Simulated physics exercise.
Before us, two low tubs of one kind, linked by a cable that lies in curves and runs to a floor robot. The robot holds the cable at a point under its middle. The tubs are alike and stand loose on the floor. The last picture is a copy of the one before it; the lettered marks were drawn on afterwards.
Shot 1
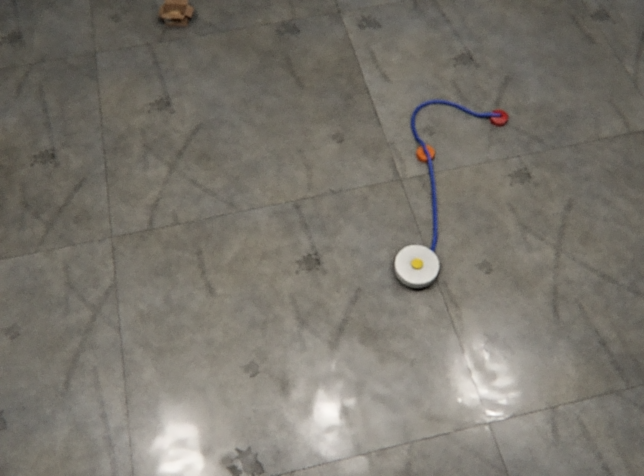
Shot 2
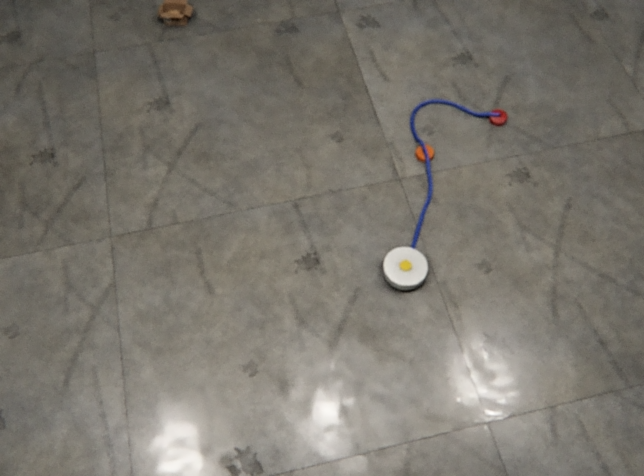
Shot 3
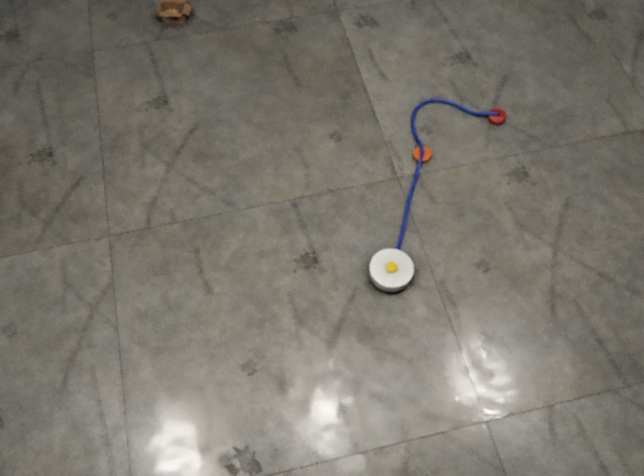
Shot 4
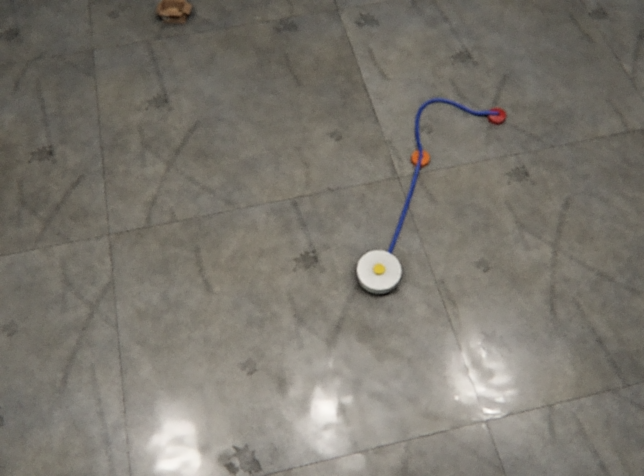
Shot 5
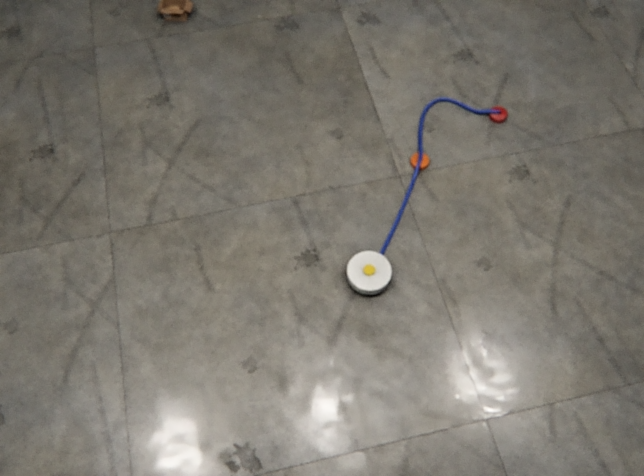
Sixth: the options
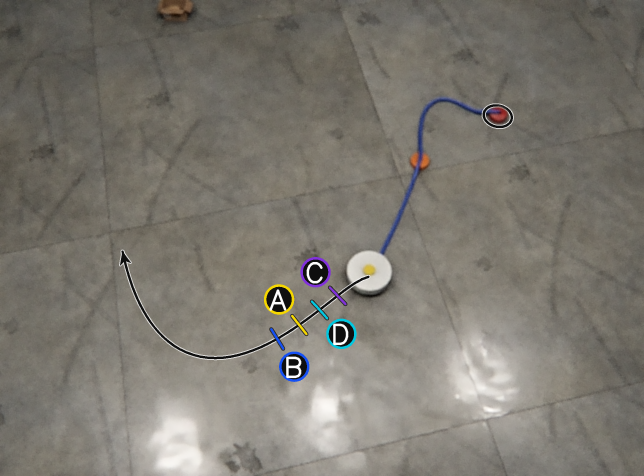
In this clip, a round white robot with a yellow centre slides a short way left across a grey tiled floor, drawing a blue cable with it, while the orange tub shifts slightly and the red tub barely moves.
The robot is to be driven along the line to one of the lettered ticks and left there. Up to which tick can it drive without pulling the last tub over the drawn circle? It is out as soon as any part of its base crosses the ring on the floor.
The farthest safe stop is D.
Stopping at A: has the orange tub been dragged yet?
By then, yes.
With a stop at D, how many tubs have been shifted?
One.
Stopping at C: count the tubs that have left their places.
One.
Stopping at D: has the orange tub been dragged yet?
Yes.
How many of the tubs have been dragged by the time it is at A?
Two.
On the copy, A at (299, 325); B at (277, 339); C at (338, 296); D at (320, 310); the ring at (498, 116); the route from (368, 277) via (216, 358) to (123, 251).
On D. First, robot (350, 283); red tub (498, 114); orange tub (414, 172).
Then, robot (334, 296); red tub (498, 114); orange tub (405, 185).
Finally, robot (320, 307); red tub (498, 114); orange tub (398, 197); the ringed tub at the far end is still in its ring.
By contrast, A drags the last tub to (489, 123); B drags the last tub to (476, 135); C is safe but short.
